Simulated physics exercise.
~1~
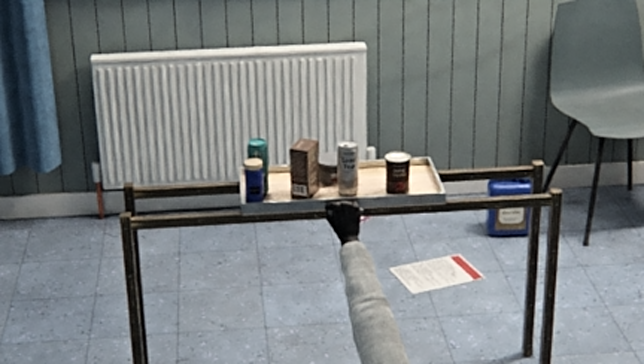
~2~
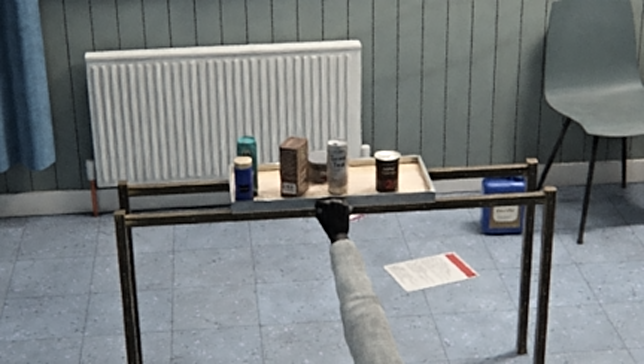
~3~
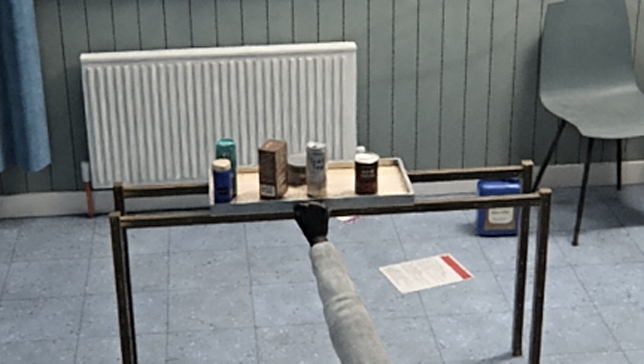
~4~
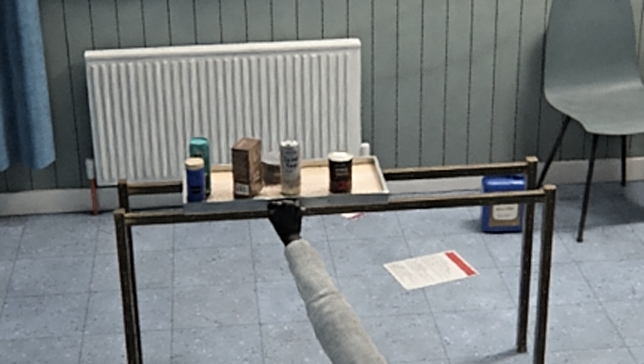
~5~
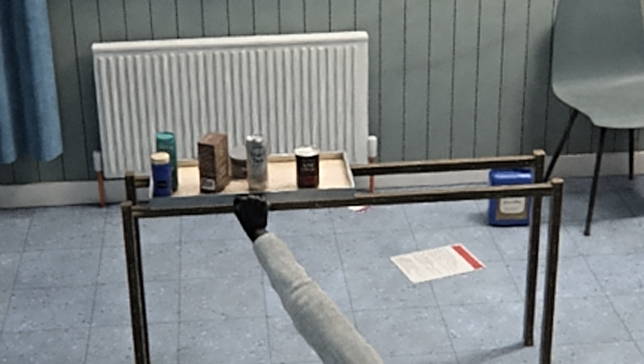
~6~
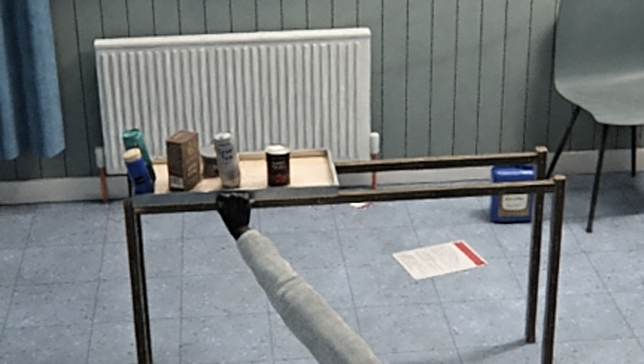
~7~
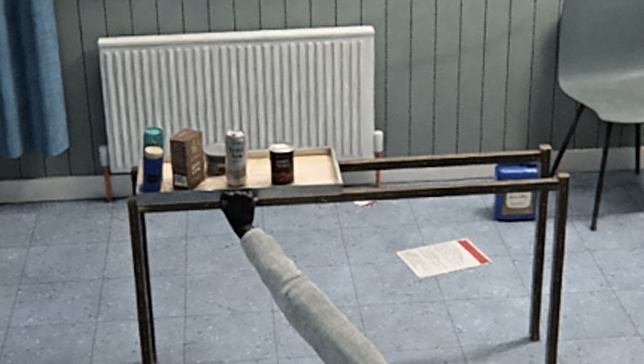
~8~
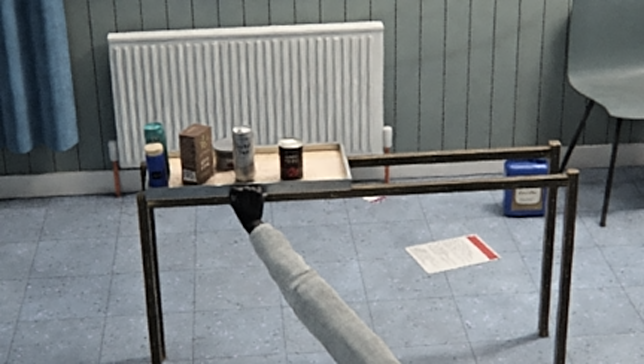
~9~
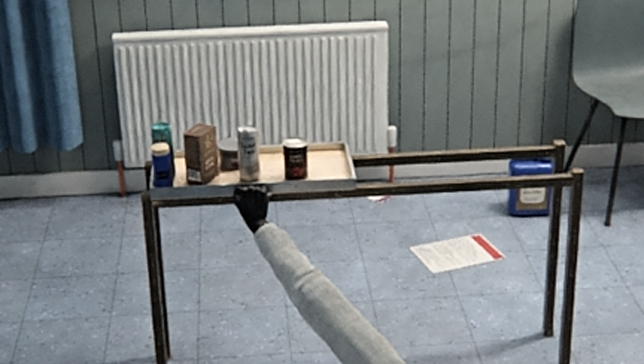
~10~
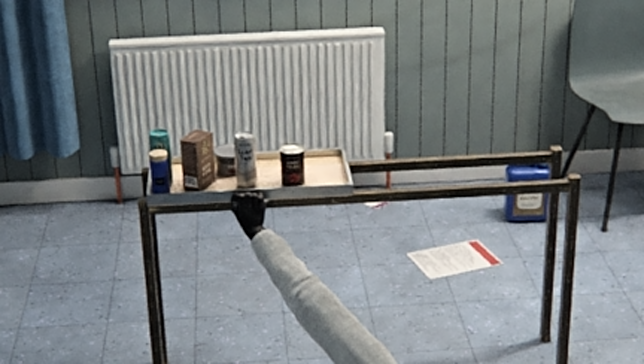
The video shows a gloved hand sliding a shallow tray of cans, a carton and other containers leftward along a metal frame before a radiator; near the left end the blue and turquoise containers lean briefly, then settle back, and everything stands upright as the tray rests.
